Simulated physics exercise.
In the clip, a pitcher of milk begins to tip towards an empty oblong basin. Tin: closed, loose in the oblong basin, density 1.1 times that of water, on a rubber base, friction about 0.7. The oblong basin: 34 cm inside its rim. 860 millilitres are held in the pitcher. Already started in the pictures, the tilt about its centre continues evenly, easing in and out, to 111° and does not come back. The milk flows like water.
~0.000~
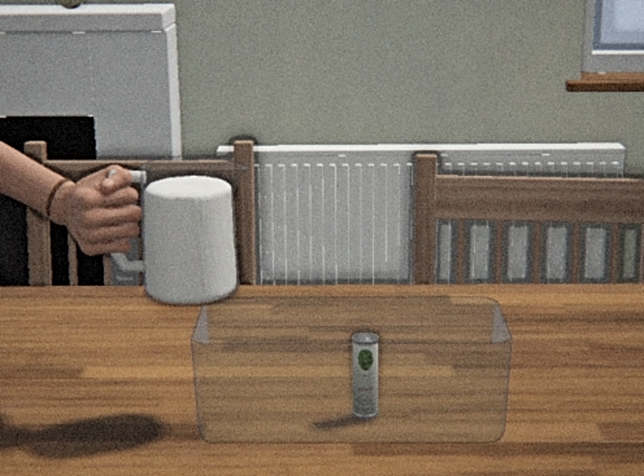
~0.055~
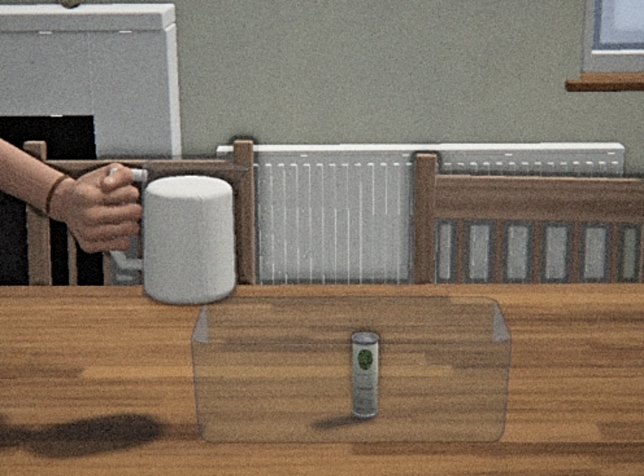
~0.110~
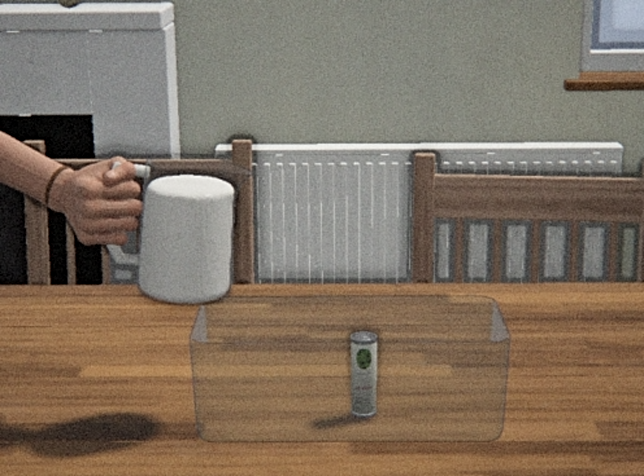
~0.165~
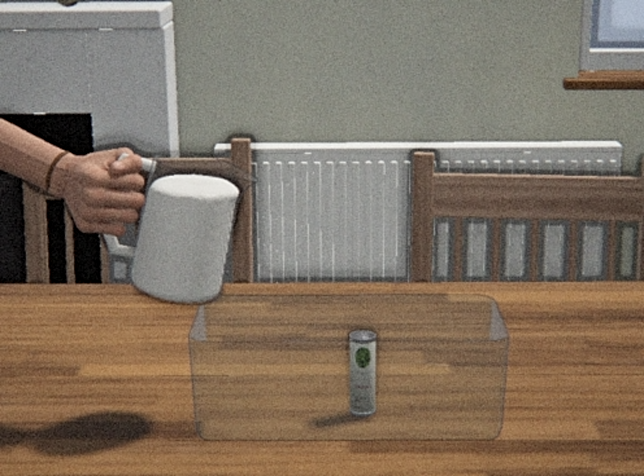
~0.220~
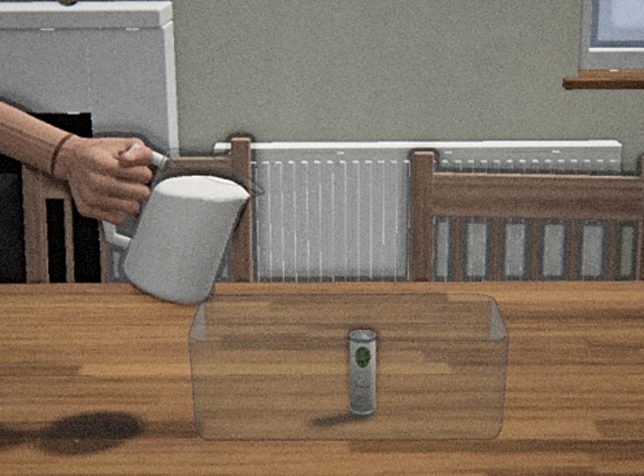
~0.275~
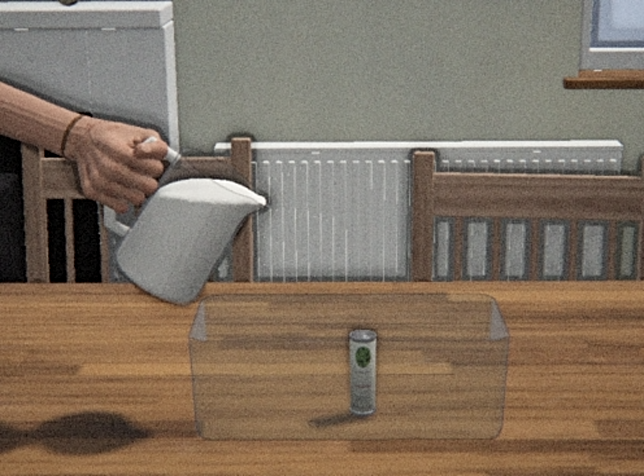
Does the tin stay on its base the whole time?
Yes, it stays upright.
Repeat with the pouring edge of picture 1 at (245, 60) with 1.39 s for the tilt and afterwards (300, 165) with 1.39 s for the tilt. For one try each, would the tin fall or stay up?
The tin overturns the first time and overturns the second time.
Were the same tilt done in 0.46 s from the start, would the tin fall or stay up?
It stays steady, then.
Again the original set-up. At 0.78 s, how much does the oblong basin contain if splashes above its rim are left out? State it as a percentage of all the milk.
Near 68 per cent of the total.
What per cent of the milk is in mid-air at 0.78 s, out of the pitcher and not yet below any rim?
Near 10 percent.
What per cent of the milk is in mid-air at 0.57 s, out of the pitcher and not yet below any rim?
Around 14 in a hundred.
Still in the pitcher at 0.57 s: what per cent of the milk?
At that time about 70 in a hundred parts are still held.
By 0.57 s the tilt is 96° and 69 per cent is still to pour; the tin stands where it began.
By 0.78 s the tilt is 111° and 21 per cent is still to pour; the tin stands where it began.
By 1.01 s the tilt is 111° and 3 per cent is still to pour; the tin stands where it began.
By 1.25 s the tilt is 111° and 0 per cent is still to pour; the tin stands where it began.
At rest the tin stands where it began.
